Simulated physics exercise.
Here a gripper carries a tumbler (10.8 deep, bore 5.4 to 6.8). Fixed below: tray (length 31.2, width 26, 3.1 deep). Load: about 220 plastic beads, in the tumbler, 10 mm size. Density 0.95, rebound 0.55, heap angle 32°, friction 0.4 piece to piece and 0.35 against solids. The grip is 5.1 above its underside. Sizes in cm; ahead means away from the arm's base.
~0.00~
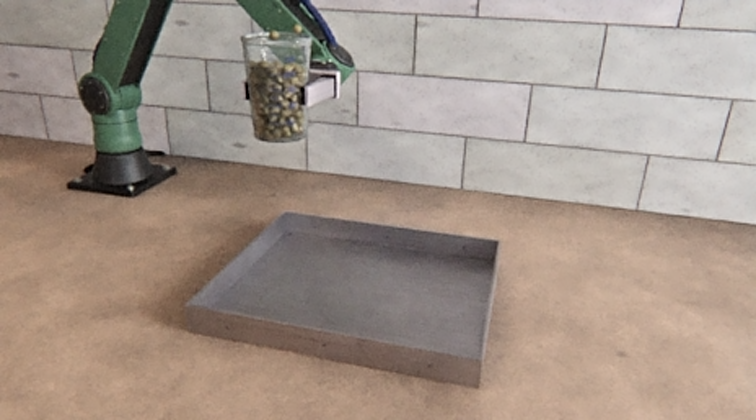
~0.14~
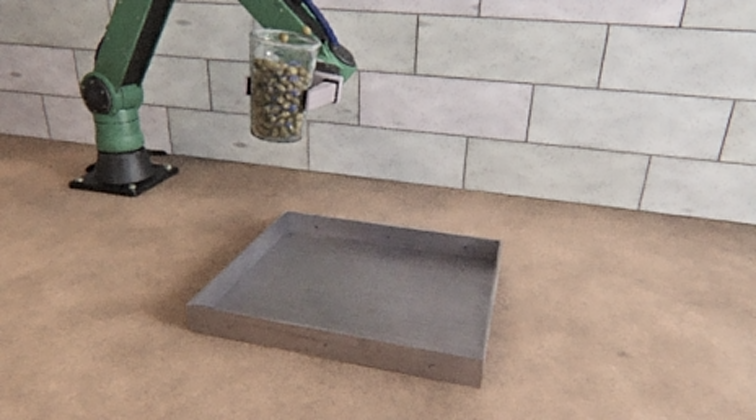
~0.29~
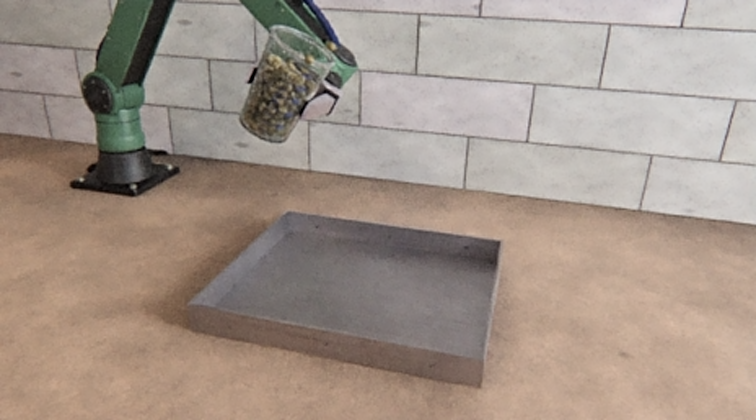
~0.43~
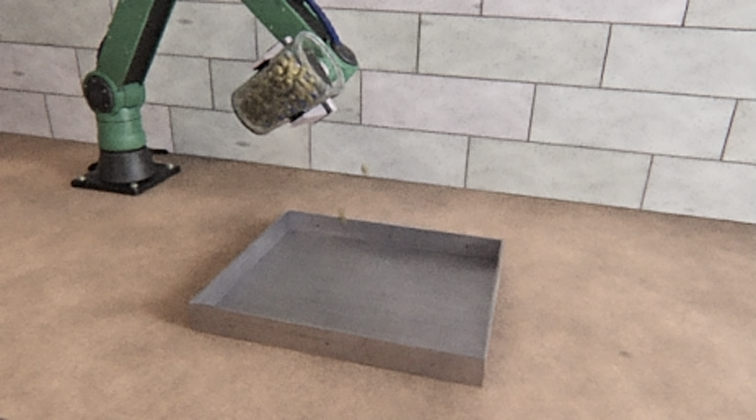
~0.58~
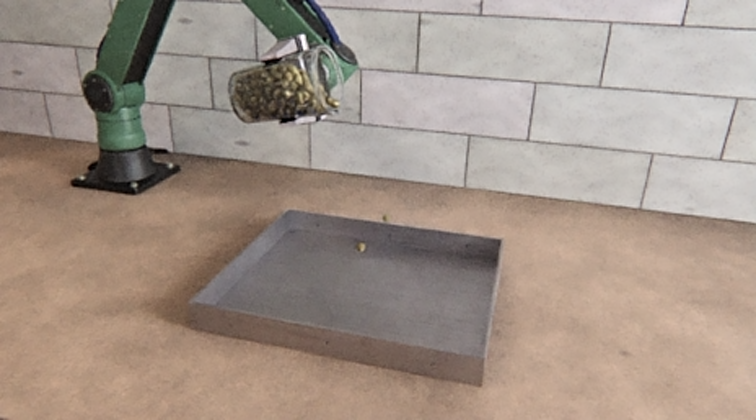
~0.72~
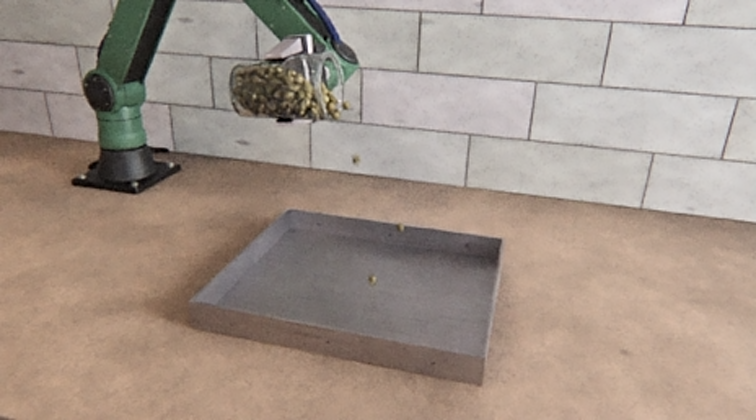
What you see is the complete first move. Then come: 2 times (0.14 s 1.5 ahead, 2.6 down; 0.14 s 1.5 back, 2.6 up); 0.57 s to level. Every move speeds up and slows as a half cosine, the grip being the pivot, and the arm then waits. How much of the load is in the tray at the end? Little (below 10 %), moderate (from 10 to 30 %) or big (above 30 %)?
Answer: Moderate; from 10 to 30 % of the plastic beads finish in the tray.
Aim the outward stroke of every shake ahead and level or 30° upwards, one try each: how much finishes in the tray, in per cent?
About 45 and 50 per cent.
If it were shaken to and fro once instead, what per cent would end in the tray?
In that case some 10 per cent.
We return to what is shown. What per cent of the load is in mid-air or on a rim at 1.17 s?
About 1 per cent.
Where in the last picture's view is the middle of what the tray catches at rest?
Near (403, 293).
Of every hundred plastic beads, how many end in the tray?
Roughly 15 per cent.
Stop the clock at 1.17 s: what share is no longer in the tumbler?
Near 10 per cent so far.
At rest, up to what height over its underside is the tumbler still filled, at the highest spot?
Roughly 9.0 cm.
By 1.17 s, tilted 83° forward, highest piece 24 above the table; 199 in the tumbler, 21 in the tray, 2 in flight or on a rim.
By 1.62 s, tilted 28° forward, highest piece 28 above the table; 186 in the tumbler, 35 in the tray, 1 in flight or on a rim.
By 2.05 s, level, highest piece 28 above the table; 186 in the tumbler, 36 in the tray.
By 3.10 s, level, highest piece 28 above the table; 186 in the tumbler, 36 in the tray.
Final count, 186 in the tumbler, 36 in the tray. That is 16 % in the tray.
